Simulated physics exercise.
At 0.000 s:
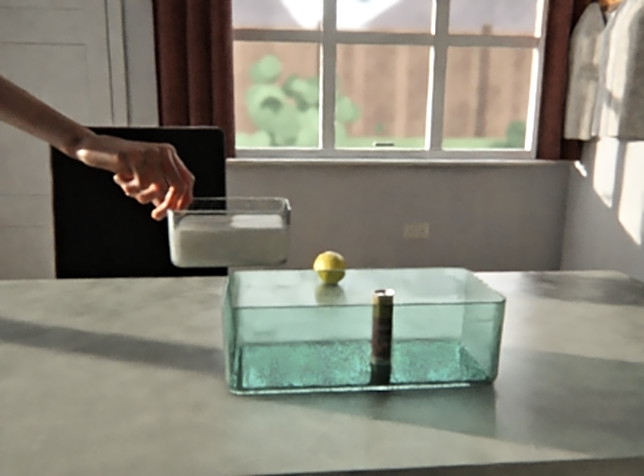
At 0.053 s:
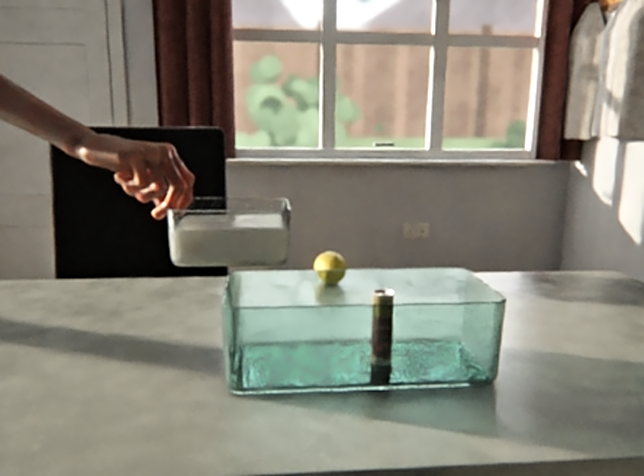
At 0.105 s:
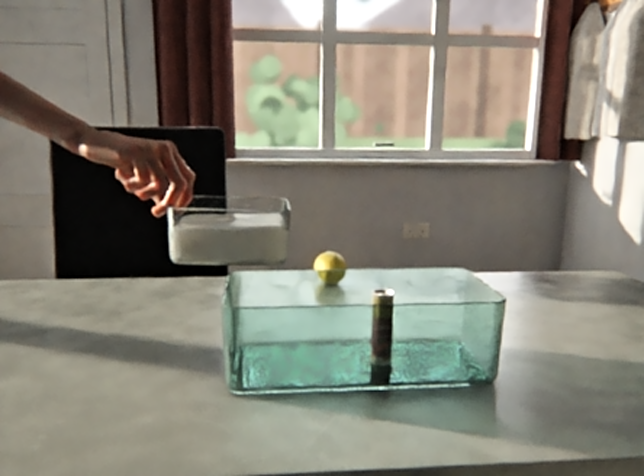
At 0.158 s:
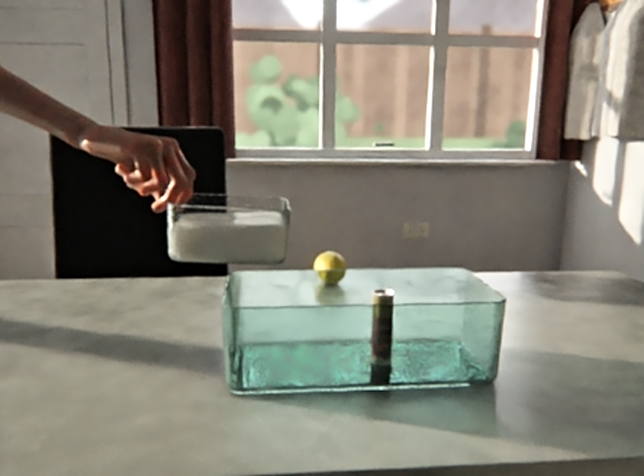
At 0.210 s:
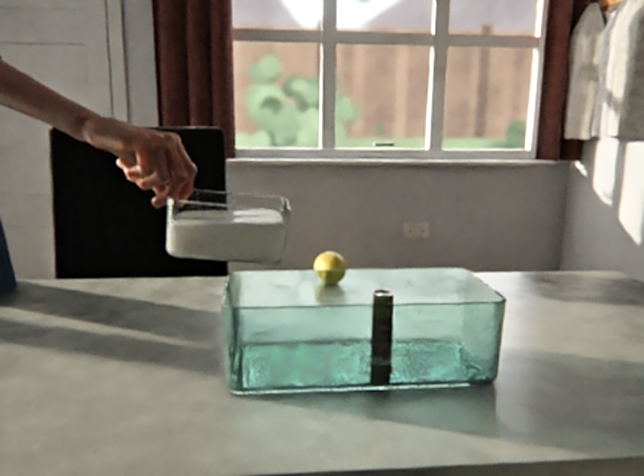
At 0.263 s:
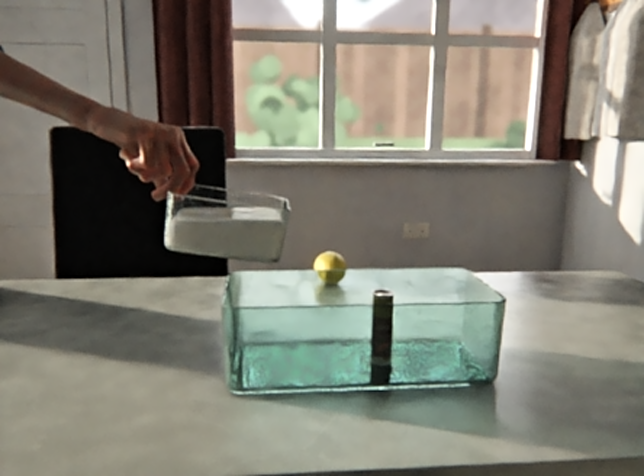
A hand reaching in from the left holds a clear oblong tub of milk and slowly tilts it slightly, its left end rising, while the camera stays still. Below it on a grey table sit a greenish glass basin, a dark upright tin and a yellow ball. The room is seen from across the table, with a dark chair, white door and red-curtained window behind.
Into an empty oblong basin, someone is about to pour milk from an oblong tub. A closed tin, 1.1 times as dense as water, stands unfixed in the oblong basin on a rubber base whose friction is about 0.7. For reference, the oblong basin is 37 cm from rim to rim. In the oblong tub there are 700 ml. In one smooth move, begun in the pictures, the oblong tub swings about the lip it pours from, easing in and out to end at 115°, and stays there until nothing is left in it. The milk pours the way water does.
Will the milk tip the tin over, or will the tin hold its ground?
My bet is it will last.
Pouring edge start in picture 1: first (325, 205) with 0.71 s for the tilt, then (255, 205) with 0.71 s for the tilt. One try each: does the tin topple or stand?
In the first try it remains standing; in the second it comes down.
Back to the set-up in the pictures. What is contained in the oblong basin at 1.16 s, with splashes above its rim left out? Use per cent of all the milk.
Around 80 parts in a hundred.
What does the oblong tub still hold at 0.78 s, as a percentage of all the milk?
Roughly 58 per cent.
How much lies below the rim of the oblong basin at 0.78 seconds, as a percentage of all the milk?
Estimate - around 10 in a hundred parts.
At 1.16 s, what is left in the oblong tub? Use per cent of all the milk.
8 %.
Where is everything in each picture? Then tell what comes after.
The first frame shows tilt 0°; pouring edge (288, 206); surface from (177, 222) to (286, 222); the oblong basin's rim runs from (225, 289) to (485, 285); the tin's top is at (383, 296).
The second frame shows tilt 0°; pouring edge (288, 206); surface from (177, 222) to (286, 222).
The third frame shows tilt 1°; pouring edge (288, 206); surface from (176, 221) to (285, 221).
The fourth frame shows tilt 3°; pouring edge (288, 206); surface from (176, 220) to (285, 219).
The fifth frame shows tilt 6°; pouring edge (288, 206); surface from (175, 218) to (284, 217).
The sixth frame shows tilt 9°; pouring edge (288, 206); surface from (174, 214) to (284, 215).
After 0.78 s the tilt is 62° and 58 per cent is still to pour; the tin stands where it began.
After 1.16 s the tilt is 102° and 8 per cent is still to pour; the tin stands where it began.
After 1.56 s the tilt is 115° and 0 per cent is still to pour; the tin stands where it began.
After 1.99 s the tilt is 115° and 0 per cent is still to pour; the tin stands where it began.
In the end the tin stands where it began.
